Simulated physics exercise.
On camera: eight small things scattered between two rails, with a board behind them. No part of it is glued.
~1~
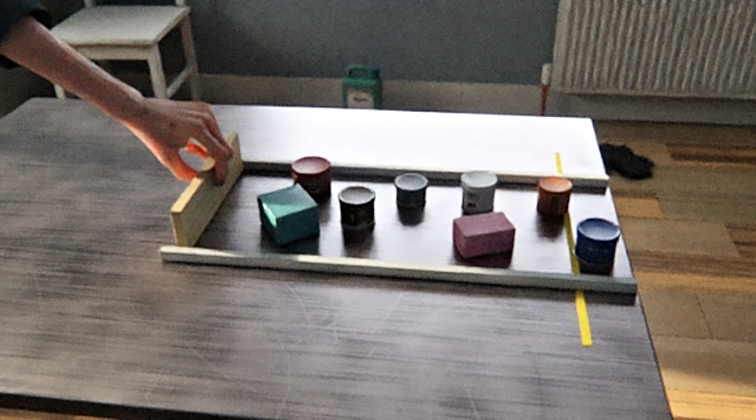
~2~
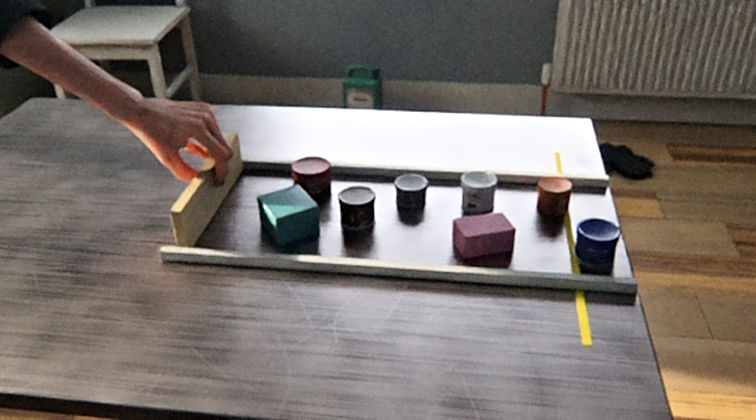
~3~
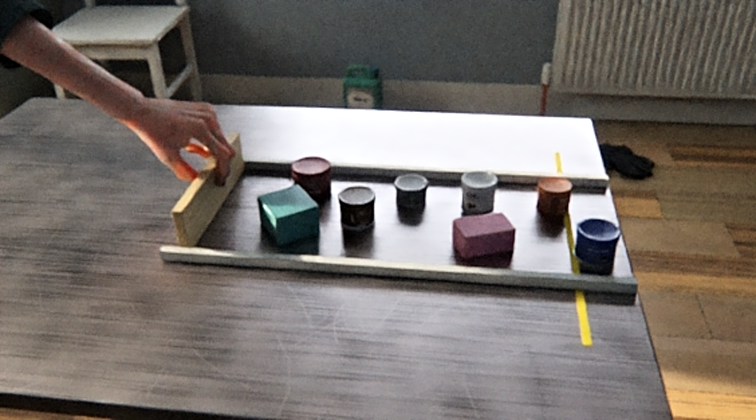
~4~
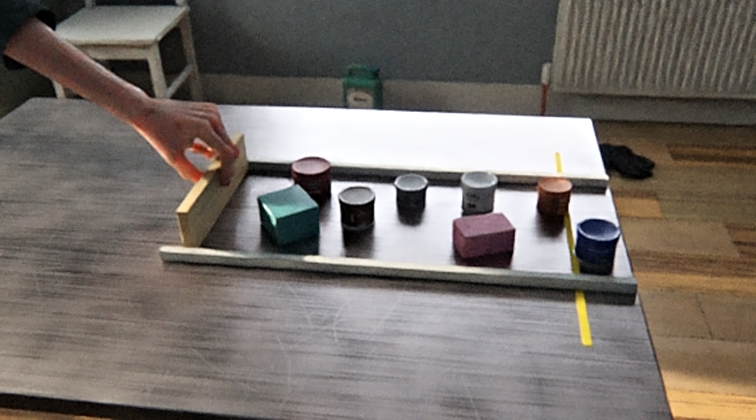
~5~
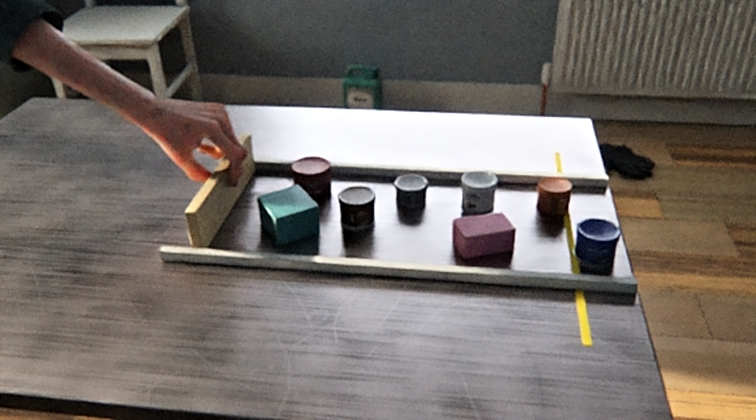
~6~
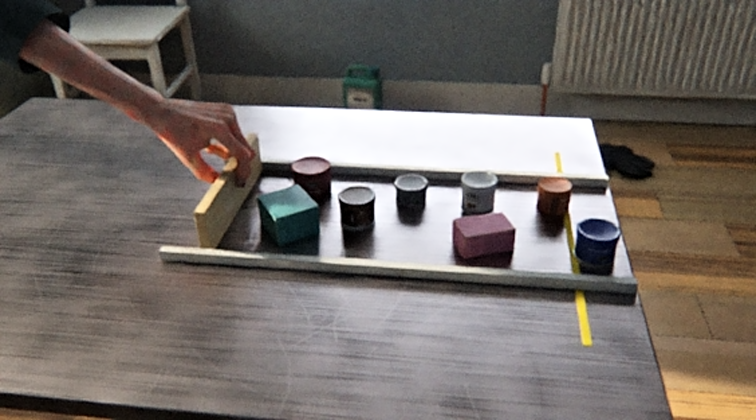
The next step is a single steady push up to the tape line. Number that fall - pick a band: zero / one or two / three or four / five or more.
Band: Three or four.
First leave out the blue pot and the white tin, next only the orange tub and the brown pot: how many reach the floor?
Counts - first: 2; second: 2.
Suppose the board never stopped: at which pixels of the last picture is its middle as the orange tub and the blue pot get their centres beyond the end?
(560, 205) and (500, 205), more or less.
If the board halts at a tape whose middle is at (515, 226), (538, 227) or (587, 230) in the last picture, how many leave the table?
Down on the floor: 1, 1 and 5.
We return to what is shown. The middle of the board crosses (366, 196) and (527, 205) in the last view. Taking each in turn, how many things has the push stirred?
I make it 4 at the first spot and 8 at the other.
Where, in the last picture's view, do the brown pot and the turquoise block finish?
(590, 218) and (600, 244).
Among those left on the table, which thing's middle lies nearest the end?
Grey tin.
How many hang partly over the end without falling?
That adds up to 1.
Soon after, none off yet; blue pot at rest near (596, 243); orange tub at rest near (554, 196); pink block at rest near (483, 235).
In the end, the number that fall off is three or four; gone, white tin, pink block, orange tub and blue pot.
